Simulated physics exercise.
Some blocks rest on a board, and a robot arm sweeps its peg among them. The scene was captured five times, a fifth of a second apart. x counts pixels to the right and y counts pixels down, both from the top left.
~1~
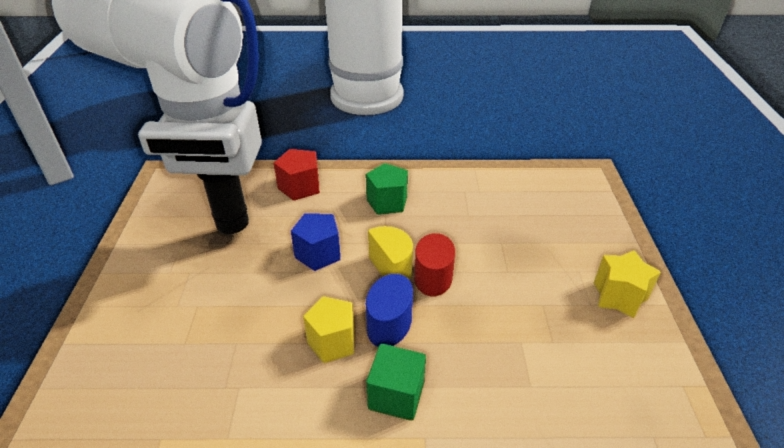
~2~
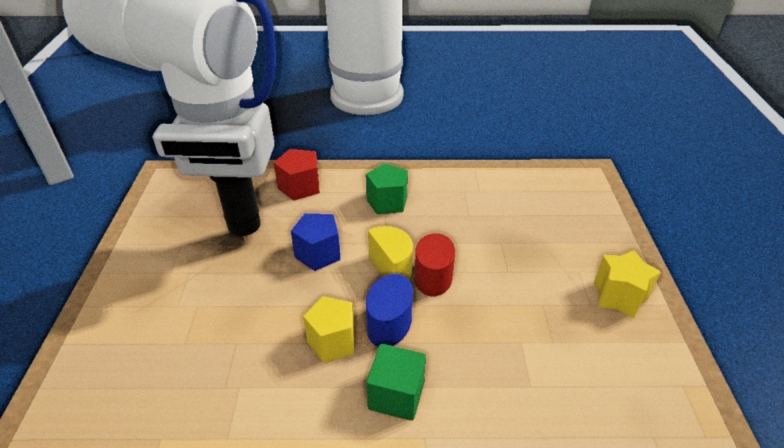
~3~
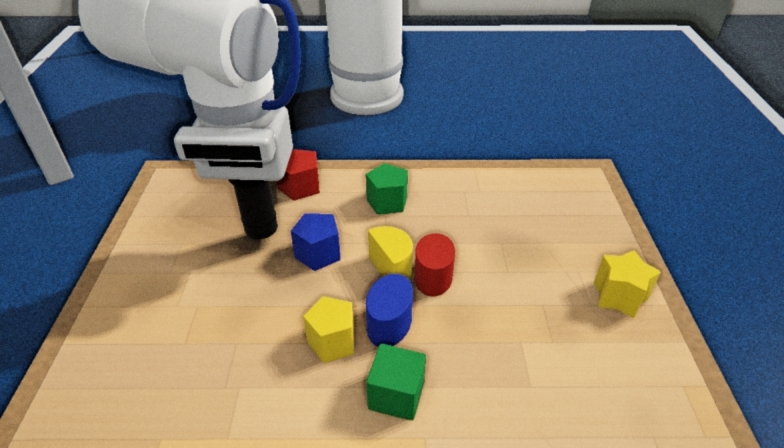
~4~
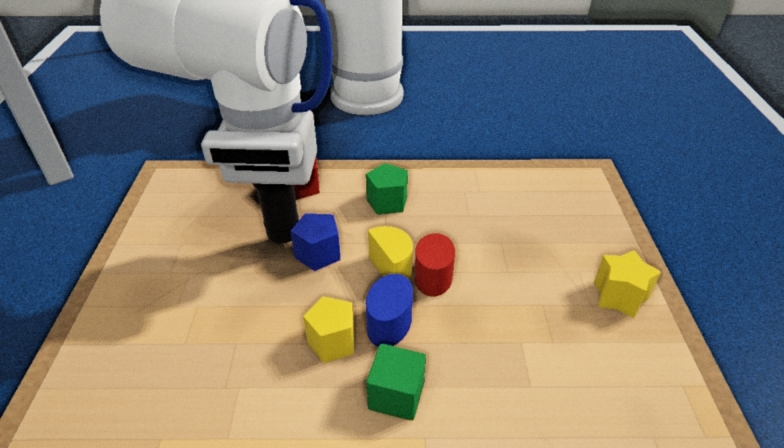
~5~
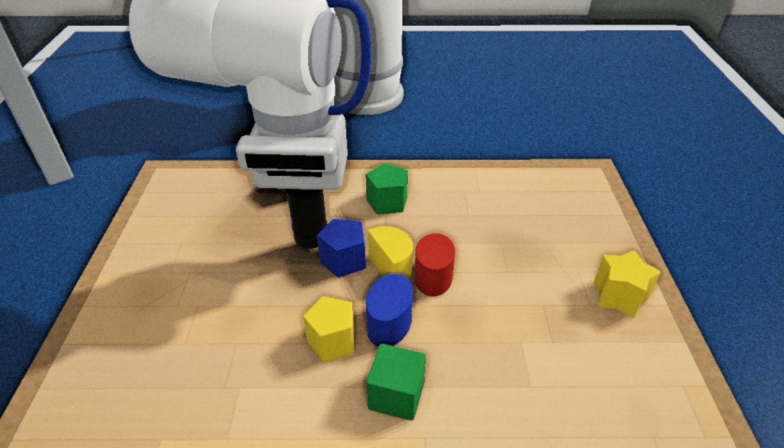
A white robot arm with a black peg reaches over a light wooden board on a blue surface, seen from a raised, fixed view. Red, blue, green and yellow blocks sit around the middle, with a yellow star apart at right. The arm slides its peg steadily rightward, passing in front of the red pentagonal block, then nudges the blue pentagonal block slightly right toward the yellow D-shaped one.
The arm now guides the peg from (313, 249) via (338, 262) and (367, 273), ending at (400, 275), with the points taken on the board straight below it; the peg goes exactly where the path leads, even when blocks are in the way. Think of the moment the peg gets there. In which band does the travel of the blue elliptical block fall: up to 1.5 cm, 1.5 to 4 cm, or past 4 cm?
The shift is below 1.5 cm.
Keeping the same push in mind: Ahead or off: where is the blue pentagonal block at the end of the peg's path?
The peg still has it in front.
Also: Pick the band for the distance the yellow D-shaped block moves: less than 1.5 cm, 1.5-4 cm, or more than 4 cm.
Answer: More than 4 cm.
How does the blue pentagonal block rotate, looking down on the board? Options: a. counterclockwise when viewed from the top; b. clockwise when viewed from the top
a: Counterclockwise when viewed from the top.
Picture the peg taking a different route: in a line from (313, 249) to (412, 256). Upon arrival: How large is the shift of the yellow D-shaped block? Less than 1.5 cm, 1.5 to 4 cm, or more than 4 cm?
My estimate: Beyond 4 cm.
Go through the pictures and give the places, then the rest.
The first frame shows tip of the peg at (233, 224), middles of tops, blue pentagonal block at (316, 226), blue elliptical block at (390, 296), yellow D-shaped block at (393, 241), red elliptical block at (435, 250).
The second frame shows peg at (245, 226), nothing pushed.
The third frame shows peg at (261, 229), nothing pushed.
The fourth frame shows peg at (284, 233), nothing pushed.
The fifth frame shows peg at (311, 238), blue pentagonal block at (342, 233), blue elliptical block at (390, 296), yellow D-shaped block at (393, 241), red elliptical block at (435, 250).
On the path given first. One third of the way, peg at (338, 252); blue pentagonal block at (372, 246); yellow D-shaped block at (407, 240), turned 20° clockwise; red elliptical block at (444, 251).
Two thirds of the way, peg at (368, 263); blue pentagonal block at (406, 254), turned 15° anticlockwise; yellow D-shaped block at (435, 238); red elliptical block at (474, 253), turned 35° clockwise.
At the end, peg at (401, 264); blue pentagonal block at (440, 254), turned 20° anticlockwise; blue elliptical block unmoved; yellow D-shaped block at (460, 230); red elliptical block at (492, 255), turned 50° clockwise.
